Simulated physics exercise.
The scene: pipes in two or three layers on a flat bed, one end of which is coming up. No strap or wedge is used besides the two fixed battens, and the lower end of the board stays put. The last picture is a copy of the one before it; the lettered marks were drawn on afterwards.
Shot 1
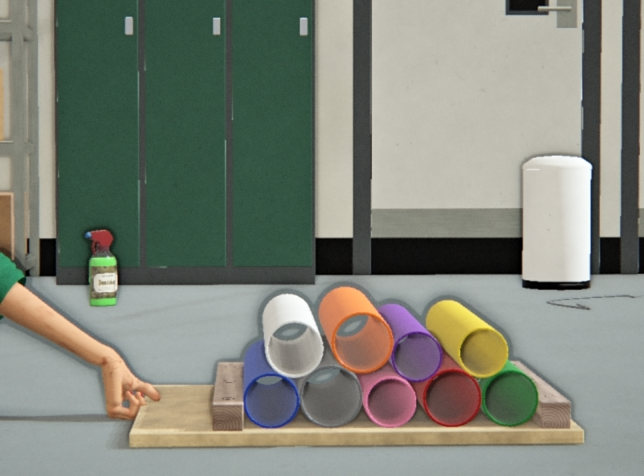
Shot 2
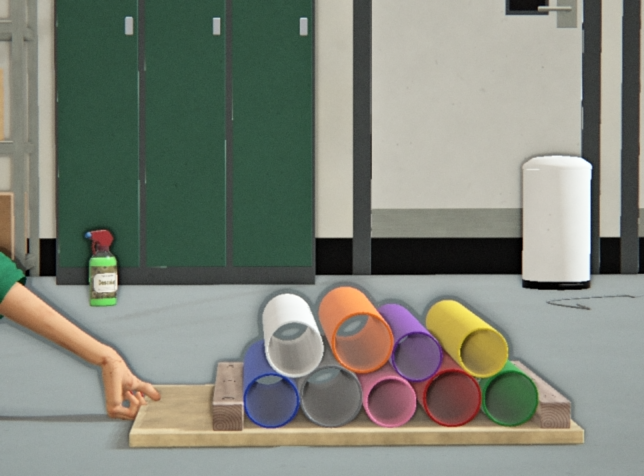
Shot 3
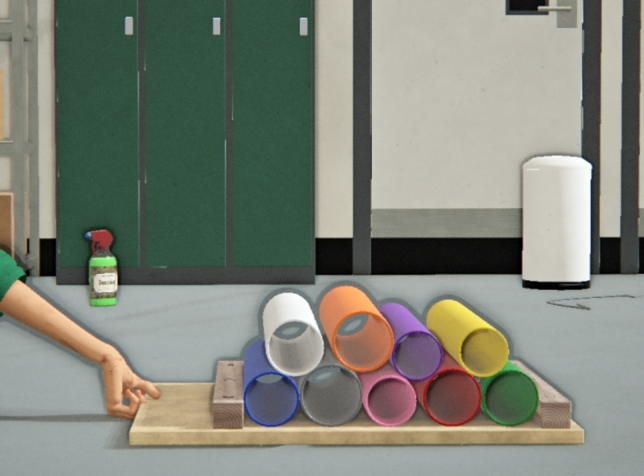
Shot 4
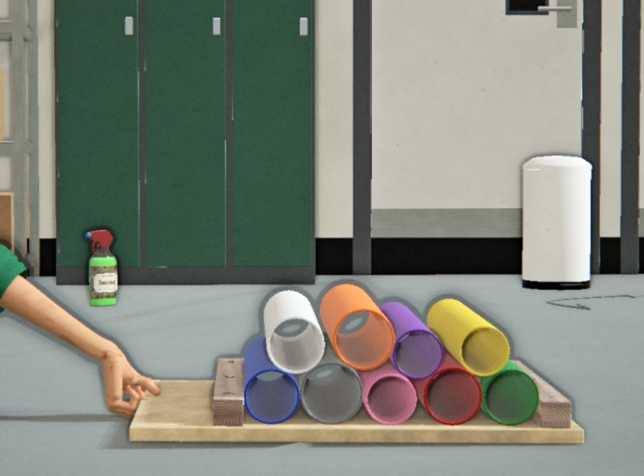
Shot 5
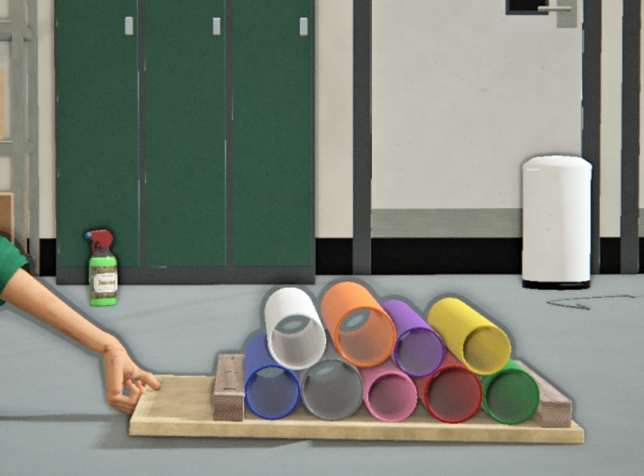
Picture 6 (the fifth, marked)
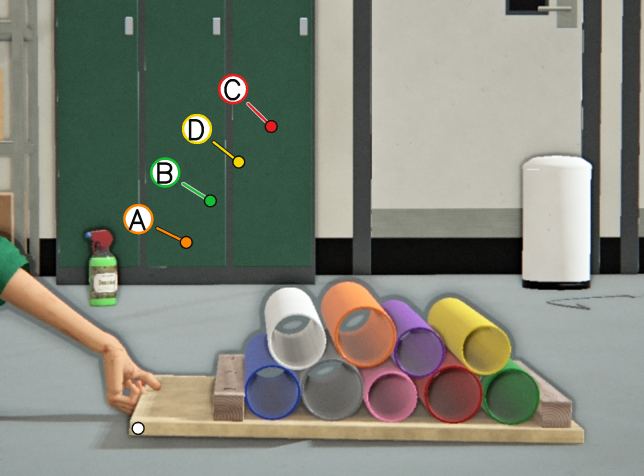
In a locker-lined room, a hand slightly raises the left end of a wooden board holding stacked colourful pipes.
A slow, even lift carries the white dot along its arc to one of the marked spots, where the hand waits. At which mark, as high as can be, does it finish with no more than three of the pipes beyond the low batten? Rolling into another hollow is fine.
B is the limit.
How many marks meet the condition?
Two of them.
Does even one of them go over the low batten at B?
Yes, at B.
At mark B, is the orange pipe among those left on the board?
No, with B.
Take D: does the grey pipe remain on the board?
The grey pipe: Yes.
On the marked copy, A at (186, 242); B at (211, 201); C at (271, 127); D at (239, 162); the white dot at (138, 428).
With B. Early on, board at 18°.
Further on, board at 32°.
At the end, board at 32°, three over the low batten (purple, orange, yellow).
As for the rest, A three over the low batten (purple, orange, yellow); C four over the low batten (purple, orange, white, yellow); D four over the low batten (purple, orange, white, yellow).
